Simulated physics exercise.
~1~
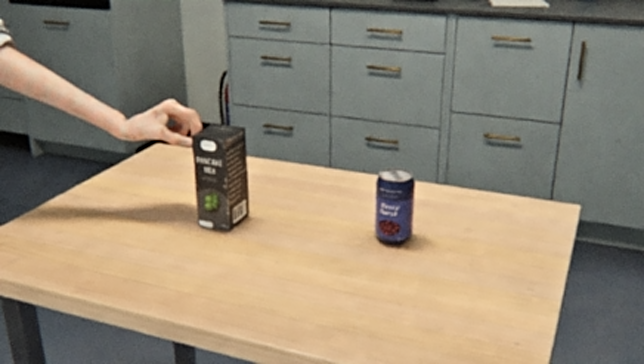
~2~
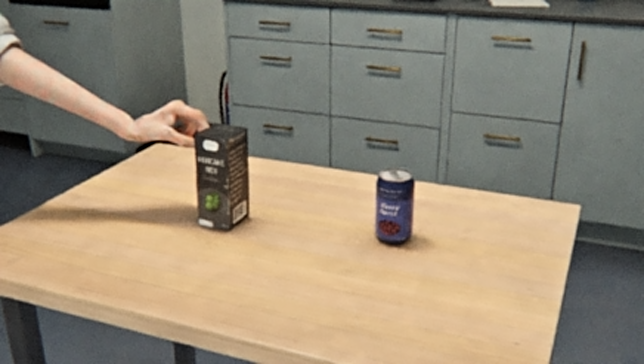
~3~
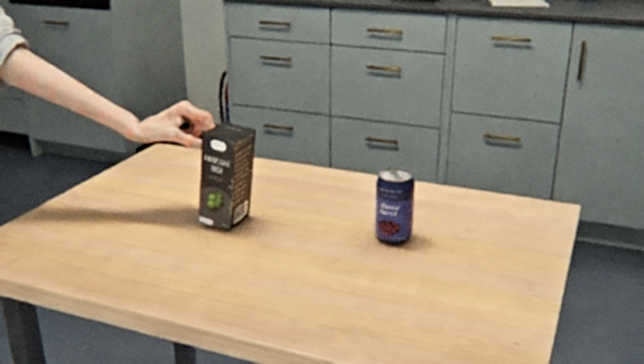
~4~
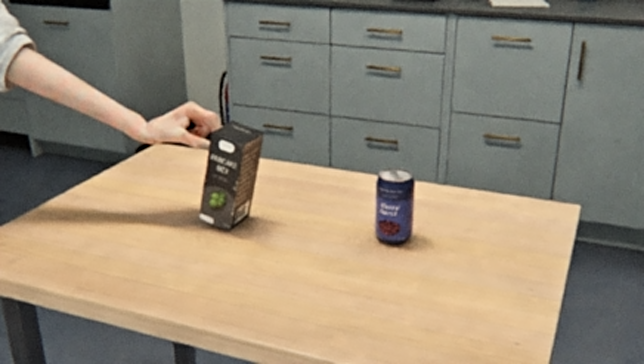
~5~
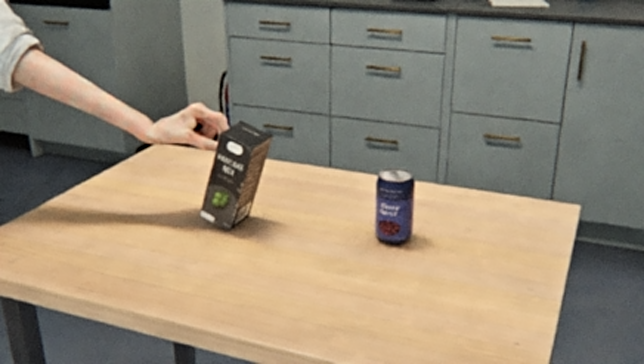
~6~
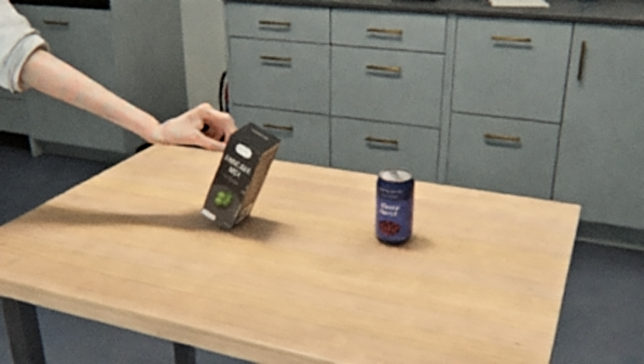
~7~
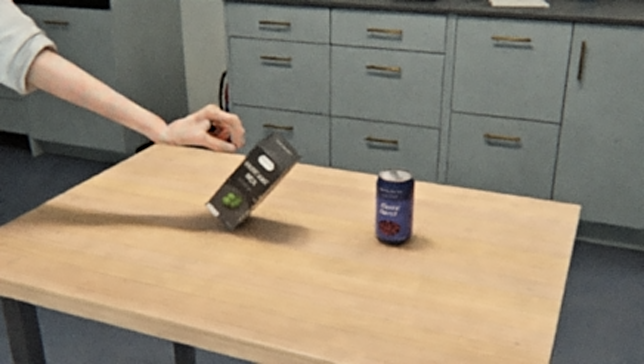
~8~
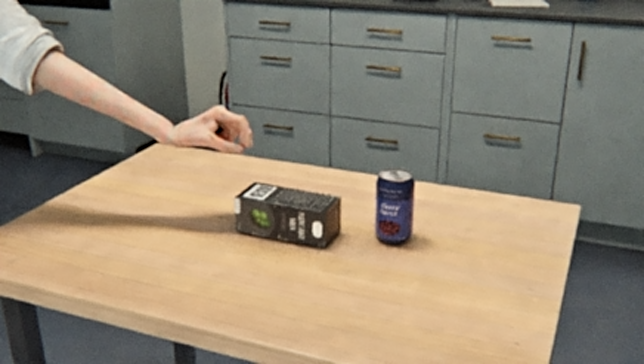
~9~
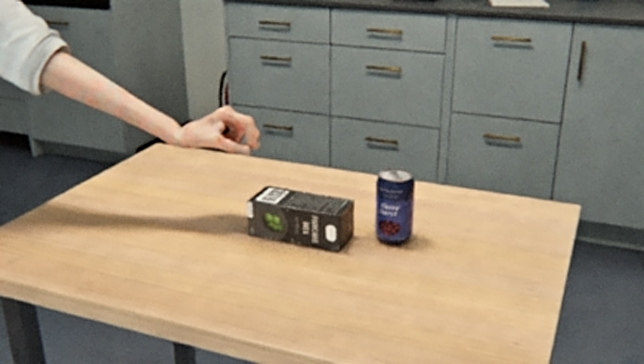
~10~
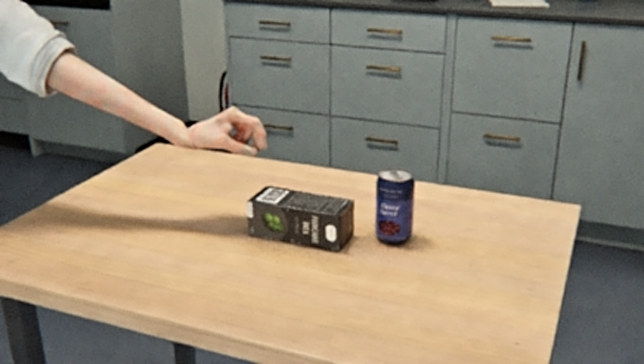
A hand reached in from the left and slowly pushed a black carton on a wooden table, tilting it to the right until it toppled onto its side and slid slightly, ending up lying near a blue can that stayed standing.
